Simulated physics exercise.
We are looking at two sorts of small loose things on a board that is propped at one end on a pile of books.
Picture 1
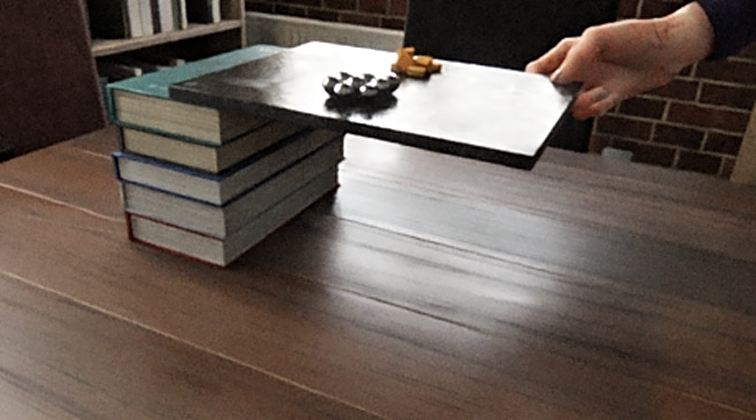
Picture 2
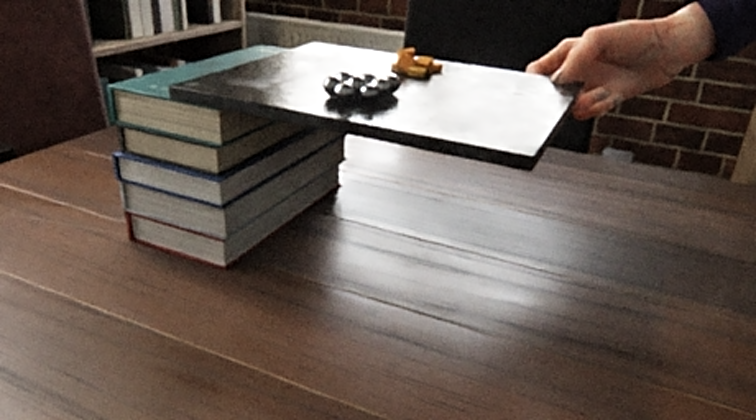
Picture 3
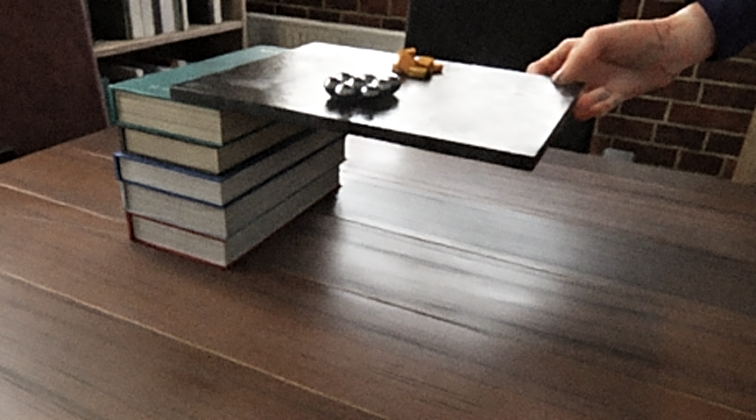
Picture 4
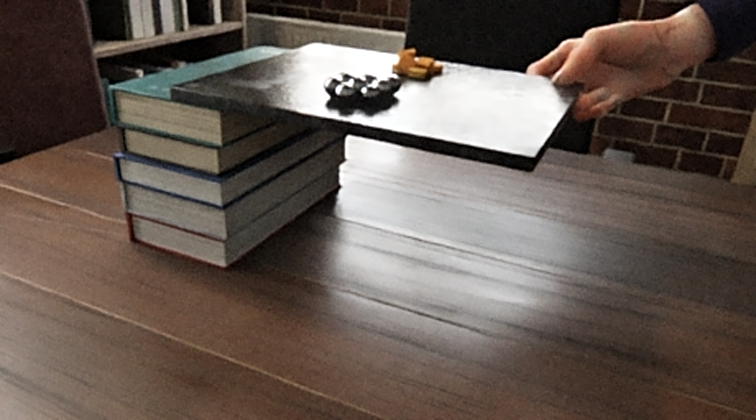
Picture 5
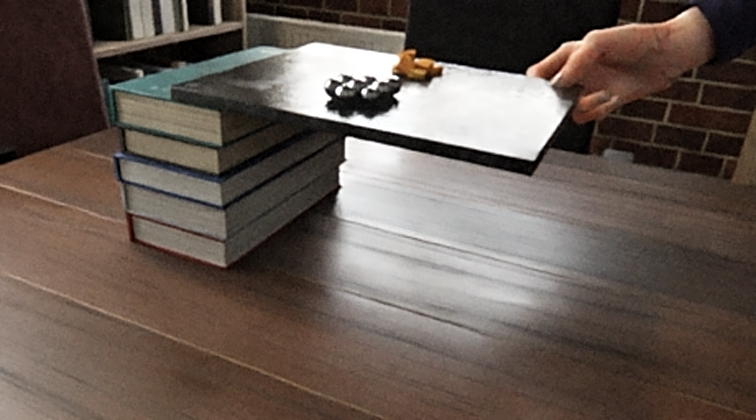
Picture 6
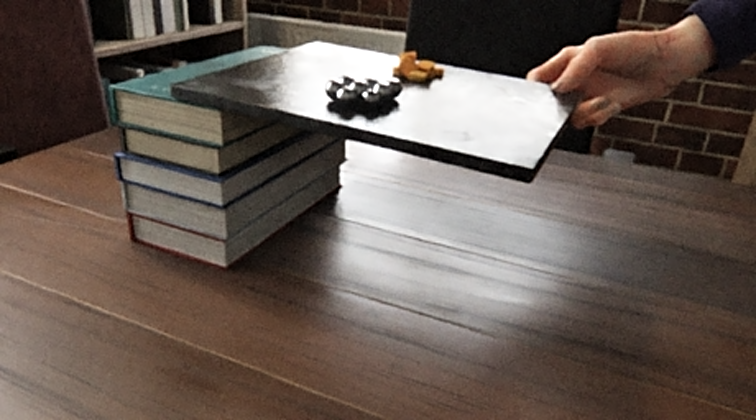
A hand held the right end of a dark board level beside a stack of books, then lowered it very slightly, while the dark balls and small orange-brown pieces on top stayed put.
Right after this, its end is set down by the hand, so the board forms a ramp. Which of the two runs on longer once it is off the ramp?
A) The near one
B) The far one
The answer is A.
Then, 0.60 s after the last picture, board sloping at 22°; near lot about two thirds still on the board; far lot all still on the board.
Then, 1.12 s after the last picture, board sloping at 37°; near lot mostly up to a board's length out; far lot mostly at the foot of the board.
Then, 1.57 s after the last picture, board resting at 37°; near lot mostly one to two board lengths out; far lot mostly at the foot of the board.
By the end, board resting at 37°; near lot mostly more than two board lengths out, about two thirds gone off the table; far lot mostly at the foot of the board; the near lot has gone farther.
